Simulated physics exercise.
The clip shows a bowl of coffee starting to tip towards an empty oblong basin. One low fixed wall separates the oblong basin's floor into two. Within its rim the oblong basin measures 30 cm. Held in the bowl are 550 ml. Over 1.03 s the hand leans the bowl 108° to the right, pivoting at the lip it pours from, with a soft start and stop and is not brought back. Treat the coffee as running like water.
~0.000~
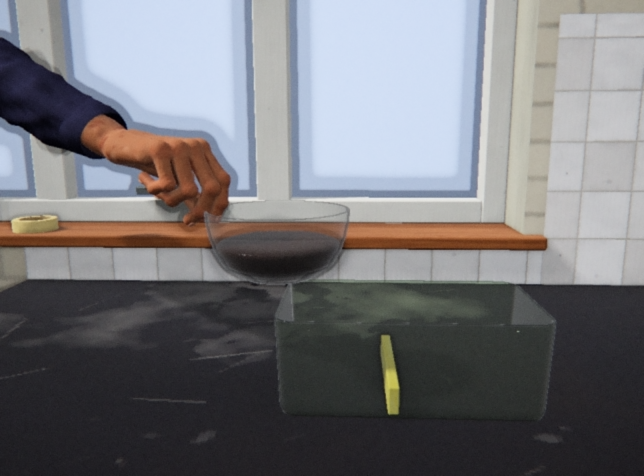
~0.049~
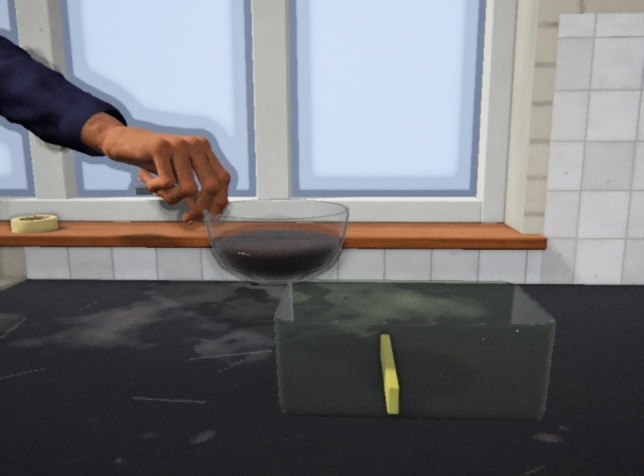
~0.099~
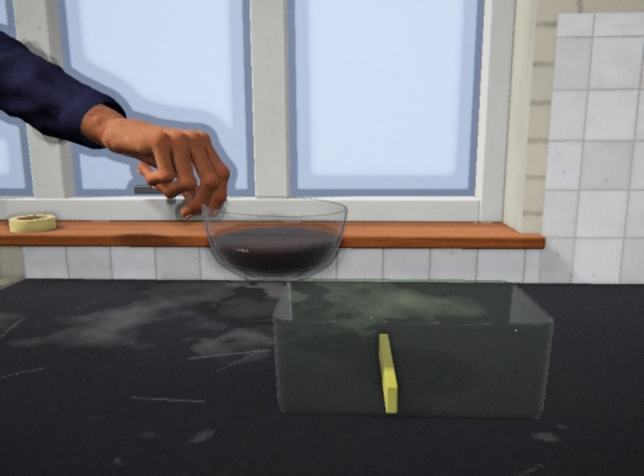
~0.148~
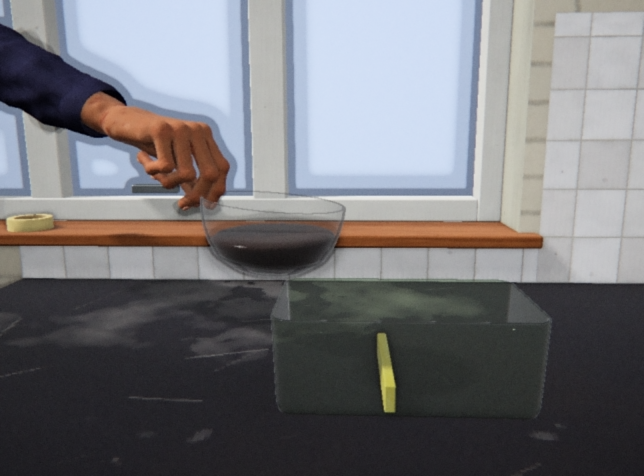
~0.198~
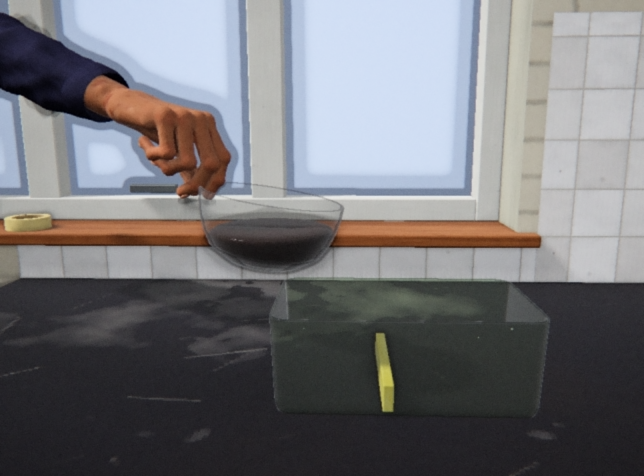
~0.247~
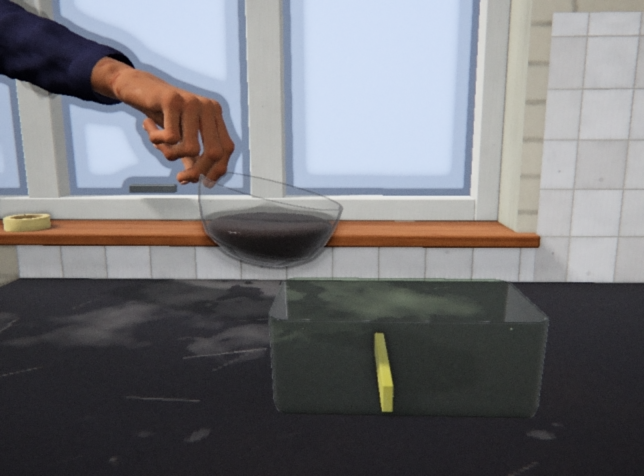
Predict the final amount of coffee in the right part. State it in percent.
The right part ends with roughly 86 per cent.
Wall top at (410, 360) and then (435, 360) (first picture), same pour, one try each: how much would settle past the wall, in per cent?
85 in a hundred, followed by 40 in a hundred.
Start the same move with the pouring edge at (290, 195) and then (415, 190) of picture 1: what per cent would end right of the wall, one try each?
About 35 %, then about 70 %.
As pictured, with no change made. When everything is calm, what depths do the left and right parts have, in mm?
Some 4 mm on the left and some 18 mm on the right.
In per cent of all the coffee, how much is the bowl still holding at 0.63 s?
Roughly 62 %.
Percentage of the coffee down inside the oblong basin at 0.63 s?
I'd estimate some 2 percent of the liquid.
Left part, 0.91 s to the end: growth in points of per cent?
It comes to about 9 per cent.
Then, 0.63 s in, the tilt is 73° and 63 per cent is still to pour, 2 is left of the wall and 0 right of it.
Then, 0.91 s in, the tilt is 105° and 3 per cent is still to pour, 3 is left of the wall and 74 right of it.
Then, 1.21 s in, the tilt is 108° and 0 per cent is still to pour, 12 is left of the wall and 86 right of it.
Then, 1.53 s in, the tilt is 108° and 0 per cent is still to pour, 12 is left of the wall and 86 right of it.
Finally, 12 per cent lies left of the wall, 86 right of it and 2 outside.
